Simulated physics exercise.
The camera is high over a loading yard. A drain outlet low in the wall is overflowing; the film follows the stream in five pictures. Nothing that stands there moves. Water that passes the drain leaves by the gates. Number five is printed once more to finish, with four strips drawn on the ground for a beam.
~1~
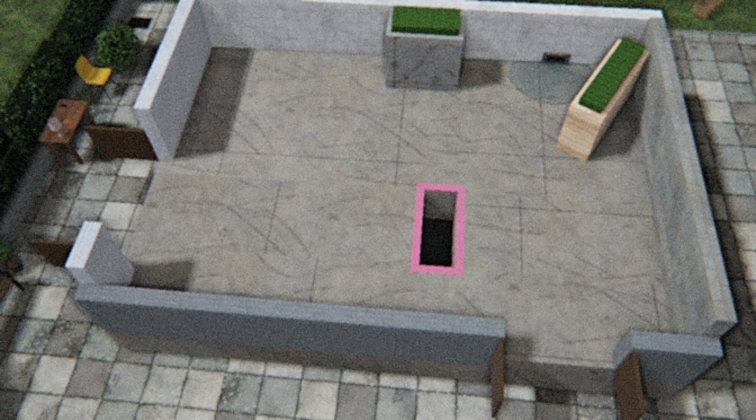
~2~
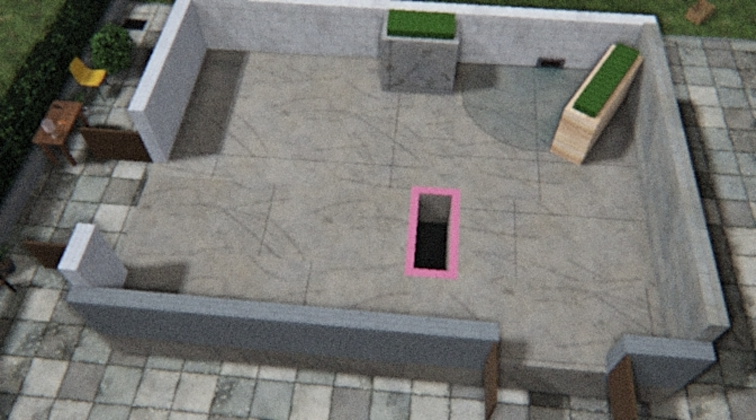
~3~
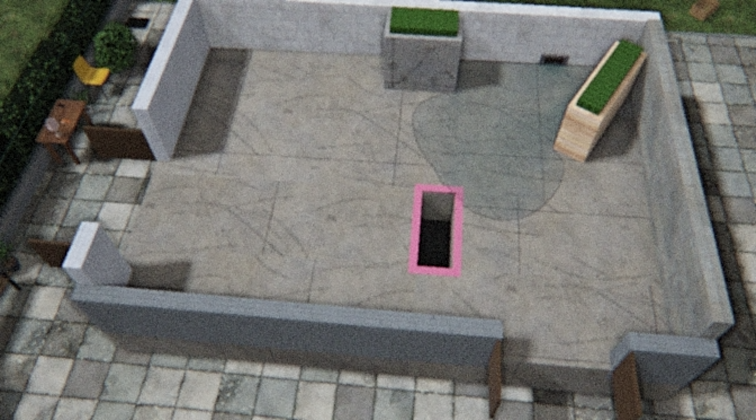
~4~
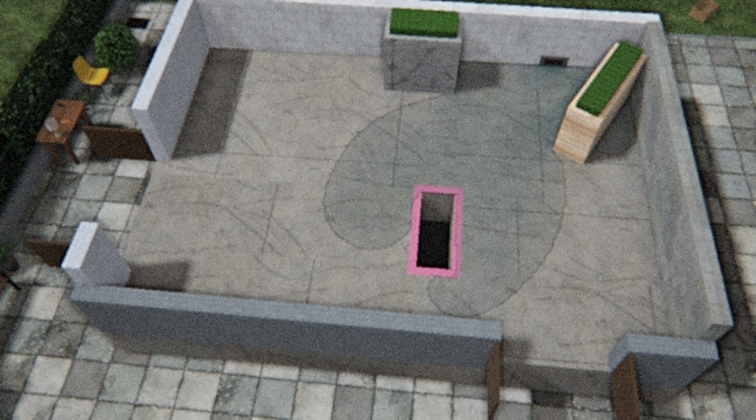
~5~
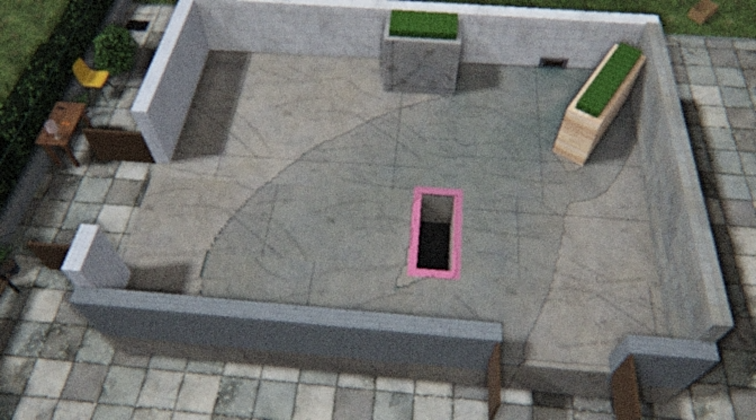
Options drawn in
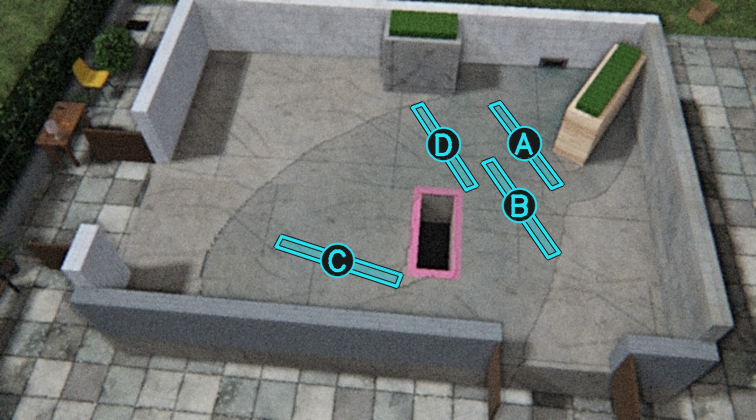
Walled yard from above, dark water spreading from the outlet by the back wall across the floor and around a pink-edged pit.
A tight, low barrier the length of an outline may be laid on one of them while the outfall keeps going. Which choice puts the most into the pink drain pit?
Place C.
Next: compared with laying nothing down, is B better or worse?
Worse.
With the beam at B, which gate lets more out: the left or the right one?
The left gate.
On the marked copy, A from (495, 104) to (556, 186); B from (488, 161) to (553, 255); C from (278, 241) to (398, 280); D from (417, 105) to (471, 187).
With A, about 12 % of the stream runs into the pink drain pit, about 87 % out by the gates.
With B, about 16 % of the stream runs into the pink drain pit, about 83 % out by the gates.
With C, about 51 % of the stream runs into the pink drain pit, about 48 % out by the gates.
With D, about 23 % of the stream runs into the pink drain pit, about 76 % out by the gates.
